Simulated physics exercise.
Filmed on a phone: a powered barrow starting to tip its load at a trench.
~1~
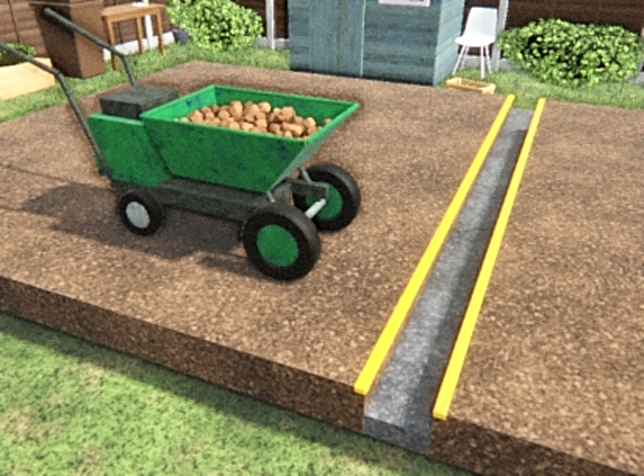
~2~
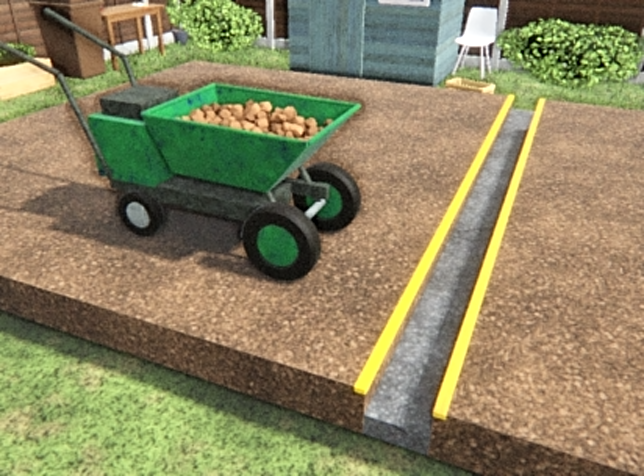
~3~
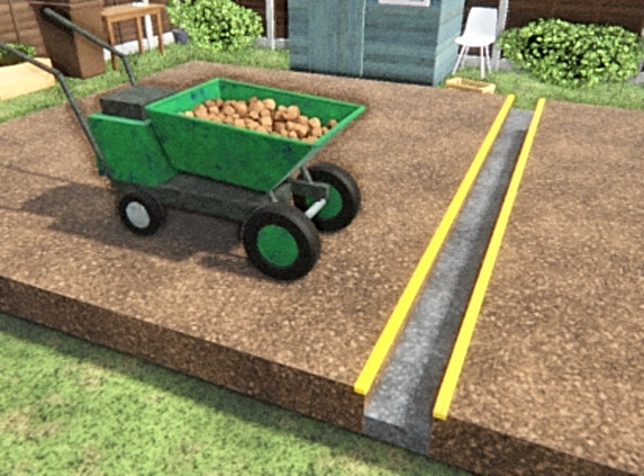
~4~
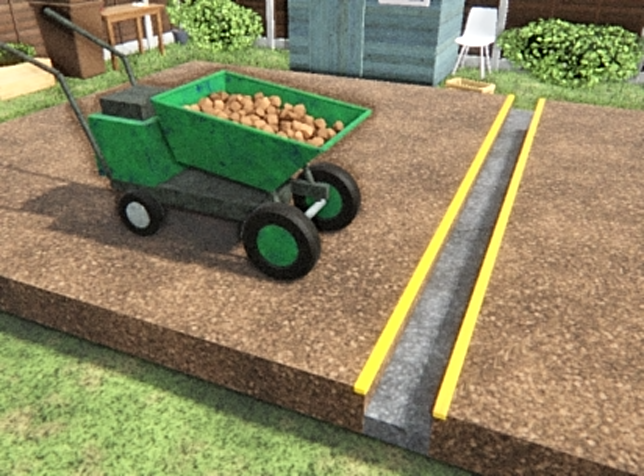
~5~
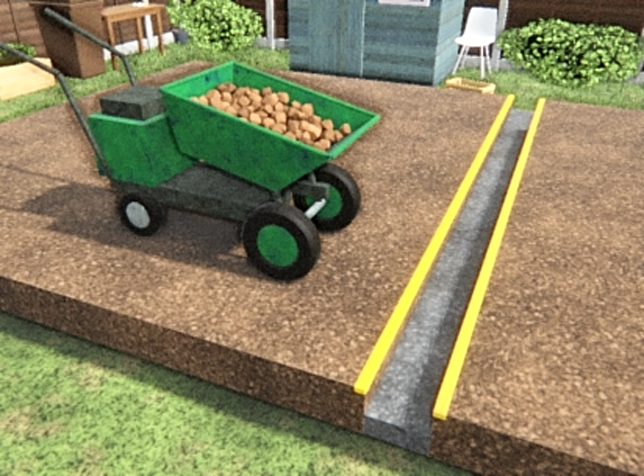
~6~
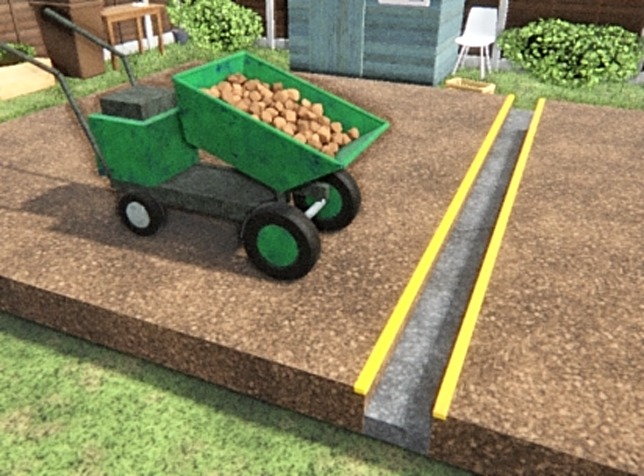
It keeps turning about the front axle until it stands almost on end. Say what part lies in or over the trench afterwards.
Between the edges lies the larger part of the load.
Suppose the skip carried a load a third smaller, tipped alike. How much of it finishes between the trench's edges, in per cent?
Near 90 %.
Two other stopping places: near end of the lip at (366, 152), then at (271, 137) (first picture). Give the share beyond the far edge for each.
In turn 70 and 0 in a hundred.
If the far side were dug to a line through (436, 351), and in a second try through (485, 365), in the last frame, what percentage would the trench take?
In turn 50 and 90 in a hundred.
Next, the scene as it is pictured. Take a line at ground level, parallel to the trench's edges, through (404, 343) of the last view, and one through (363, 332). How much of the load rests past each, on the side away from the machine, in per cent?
In turn 70 and 100 in a hundred.
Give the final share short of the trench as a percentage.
Close to 10 per cent.
Soon after the last picture, skip tipped steeply; all in the skip.
A little later, skip tipped right over; about two thirds in the skip; a stray few short of the trench; about a quarter in or heaped over the trench; a stray few beyond it; a small part falling.
Later still, skip tipped right over; a small part in the skip; a small part short of the trench; most in or heaped over the trench; a small part beyond it.
At rest, skip tipped right over; a stray few in the skip; a small part short of the trench; most in or heaped over the trench; a small part beyond it.
